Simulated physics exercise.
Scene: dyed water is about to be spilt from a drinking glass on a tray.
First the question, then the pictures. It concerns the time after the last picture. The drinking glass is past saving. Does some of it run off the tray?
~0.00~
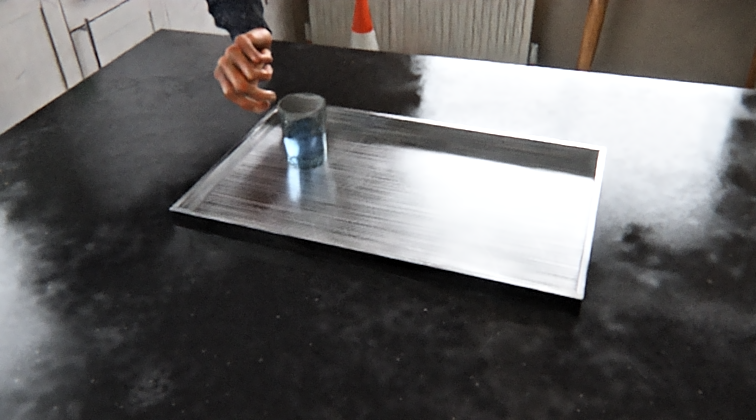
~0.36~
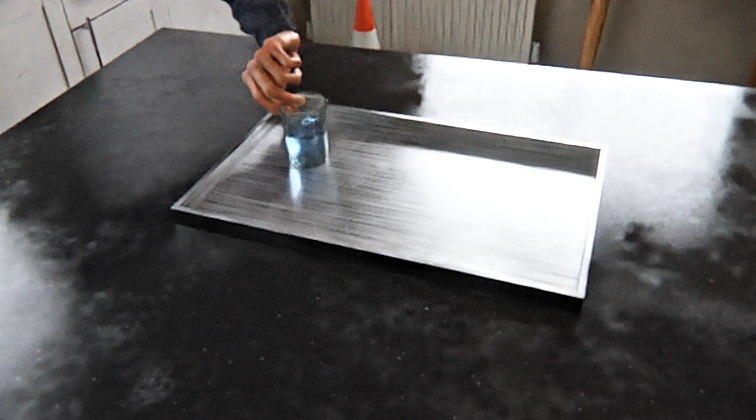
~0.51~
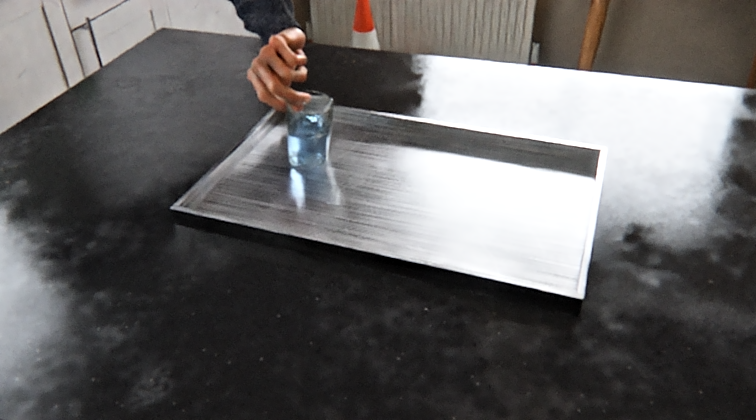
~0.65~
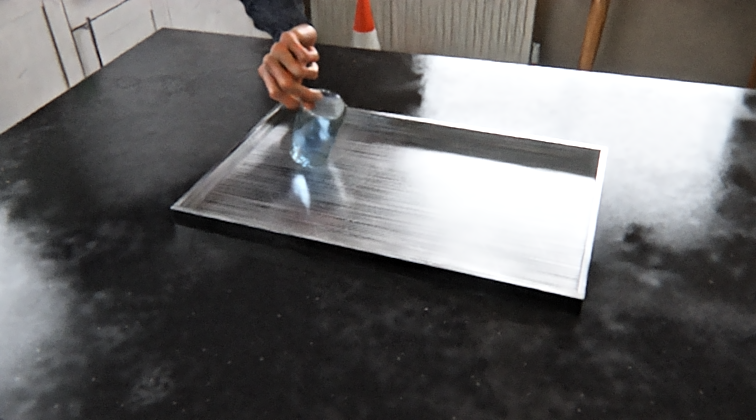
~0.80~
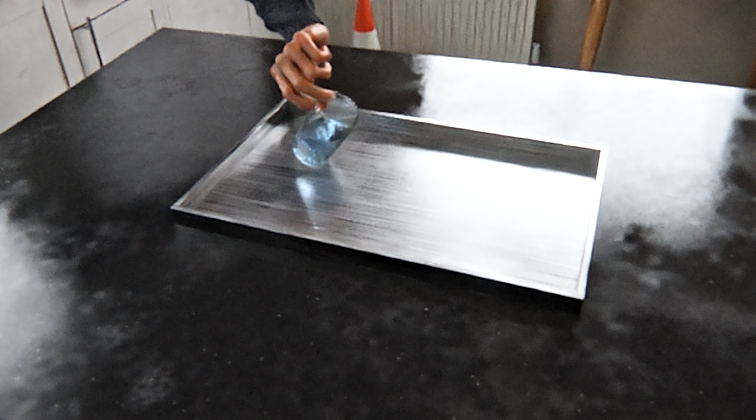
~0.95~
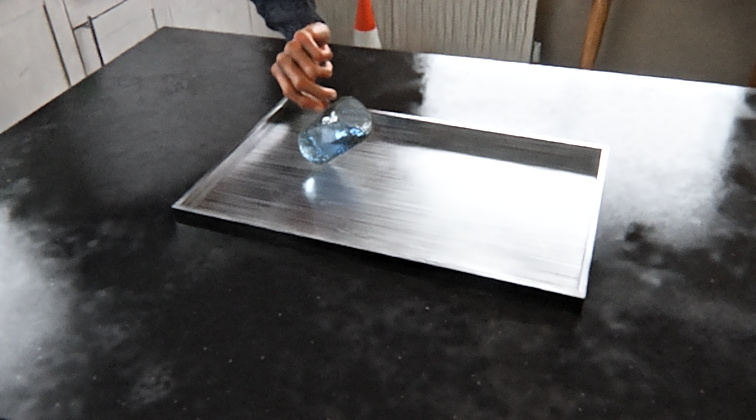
No, the tray keeps it.
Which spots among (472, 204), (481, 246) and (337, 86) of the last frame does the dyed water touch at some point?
Well, in sequence: Spilled on, spilled on, spill-free.
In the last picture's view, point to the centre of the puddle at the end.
(507, 211).
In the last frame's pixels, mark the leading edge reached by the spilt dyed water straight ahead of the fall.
(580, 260), more or less.
By 1.5 s, the drinking glass lies in the tray; the puddle covers about as much as a plate; the top is dry.
By 2.3 s, the puddle covers about as much as a tray; the top is dry.
By 3.6 s, the puddle covers about as much as a tray; the top is dry.
